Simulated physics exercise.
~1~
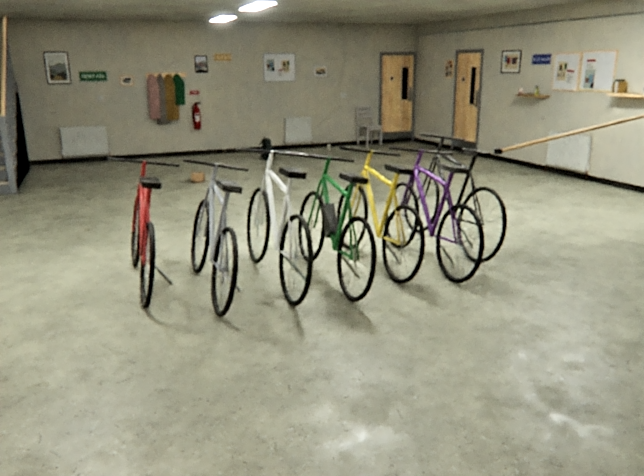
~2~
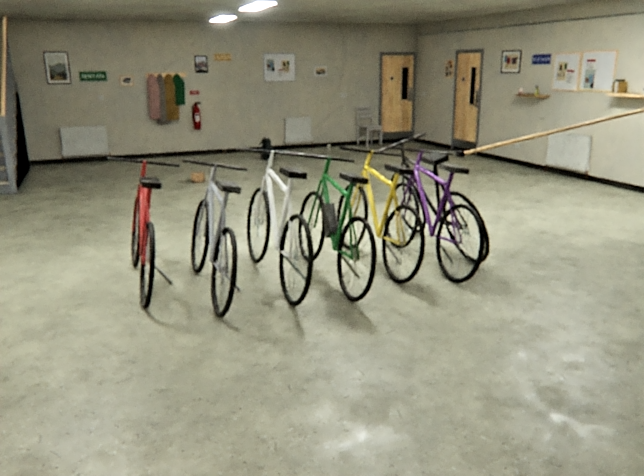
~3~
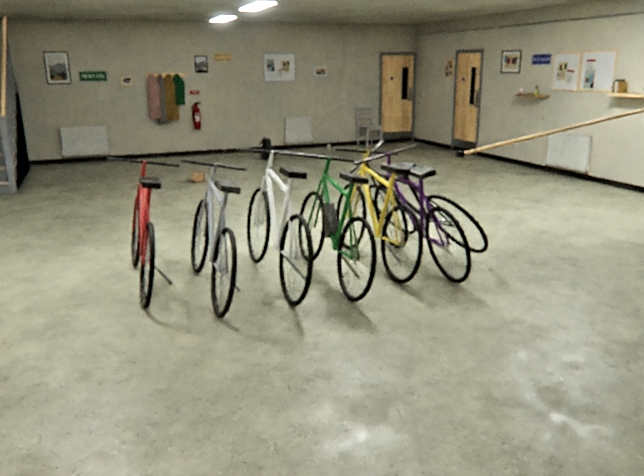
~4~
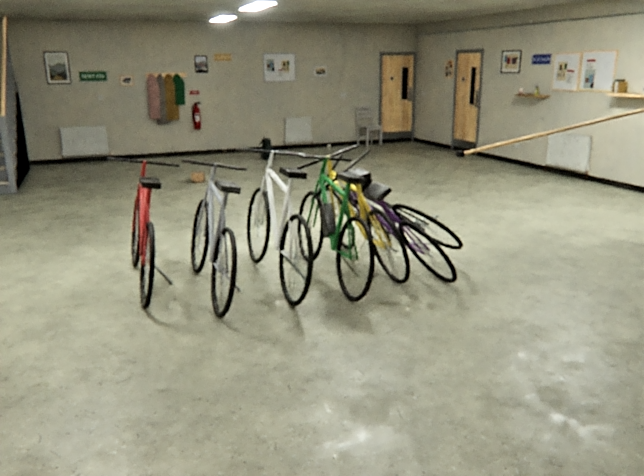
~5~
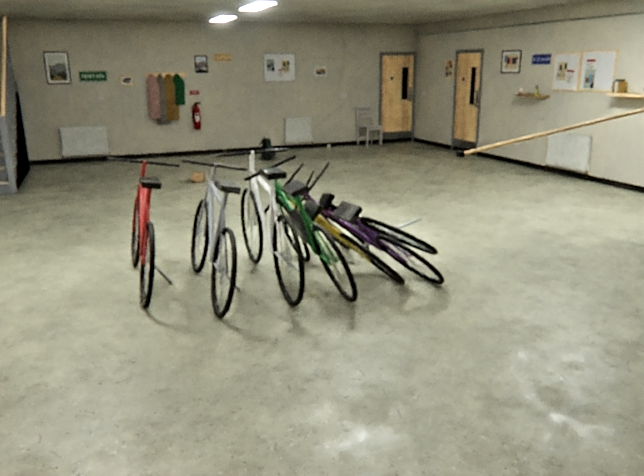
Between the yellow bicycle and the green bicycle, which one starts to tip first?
The yellow bicycle starts to tip first. The green one is still in place then and only goes over to the left afterwards.
Indoor hall, a pole pushing the rightmost bicycle over, purple, yellow and green ones toppling leftward in turn, three still standing.
